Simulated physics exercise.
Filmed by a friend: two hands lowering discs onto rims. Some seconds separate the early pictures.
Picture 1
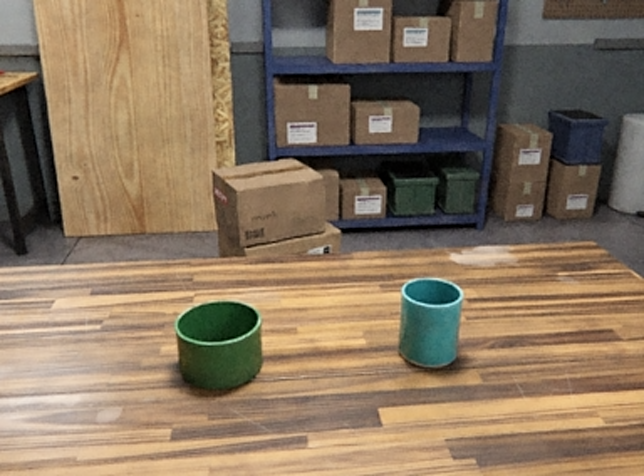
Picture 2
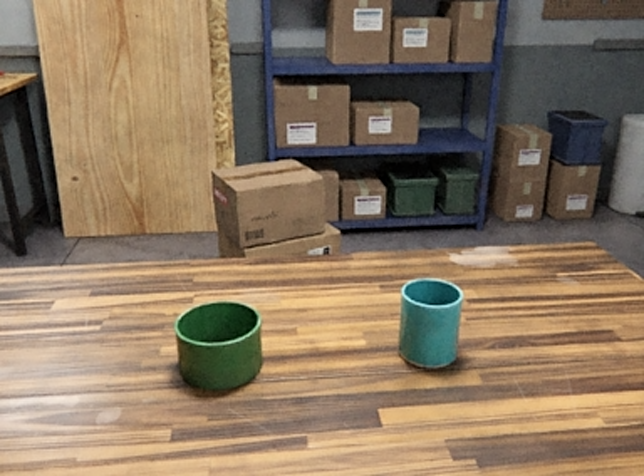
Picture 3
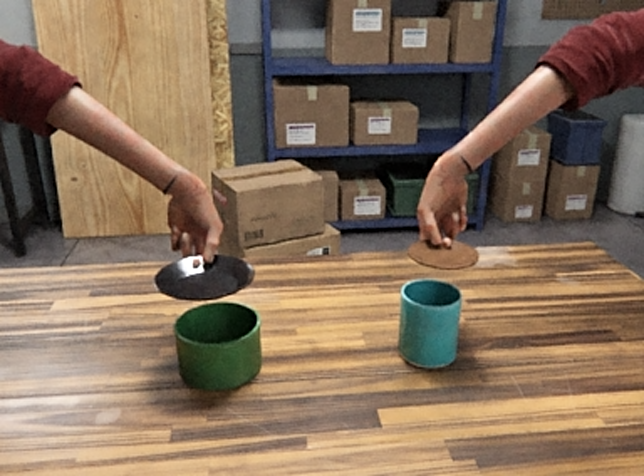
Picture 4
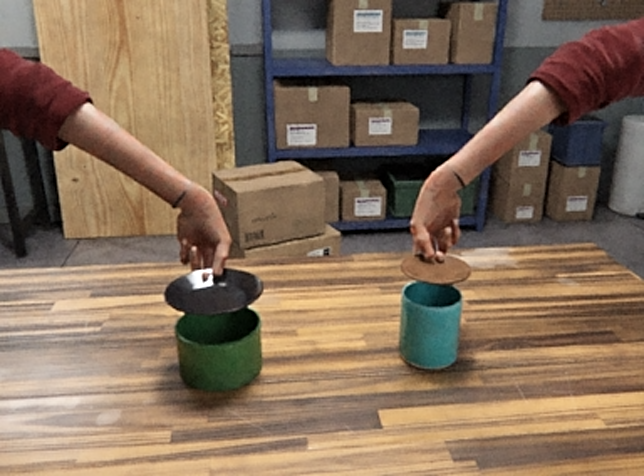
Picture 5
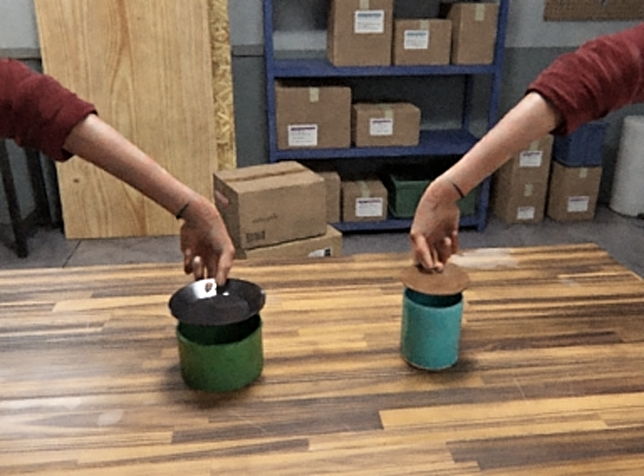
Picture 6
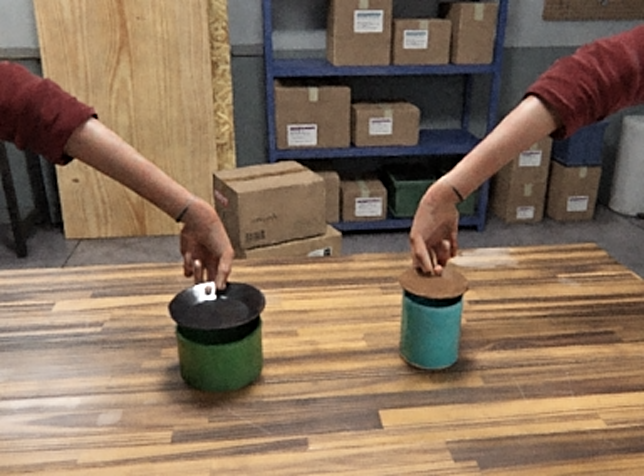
On a striped wooden workshop table, two hands reach in and lower a black disc and a brown disc onto green and turquoise containers.
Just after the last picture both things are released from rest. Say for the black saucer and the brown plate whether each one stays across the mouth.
Black saucer: Yes; brown plate: Yes.
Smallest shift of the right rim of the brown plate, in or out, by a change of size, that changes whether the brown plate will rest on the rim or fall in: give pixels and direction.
Go left by close to 8 pixels and it flips.
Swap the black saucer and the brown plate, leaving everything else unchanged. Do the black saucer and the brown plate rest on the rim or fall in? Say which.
For the black saucer, it perches on top; for the brown plate, it drops in.
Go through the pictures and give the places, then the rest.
The first picture shows right mug (430, 322).
The second picture shows left beaker (220, 343).
The third picture shows still on the way; black saucer (205, 281); right mug (429, 323).
The fourth picture shows still on the way; brown plate (435, 271); left beaker (220, 345).
The fifth picture shows still on the way; black saucer (218, 306); right mug (431, 325).
The sixth picture shows in place, still held; black saucer (218, 309); brown plate (434, 284); left beaker (221, 345).
Then, 0.10 s later than the last frame, black saucer moving near (218, 317); brown plate moving near (433, 290).
Then, 0.26 s later than the last frame, black saucer sitting on the rim near (218, 317); brown plate sitting on the rim near (433, 290).
When it is over, the black saucer works as a lid, near (218, 317); the brown plate works as a lid, near (433, 290).
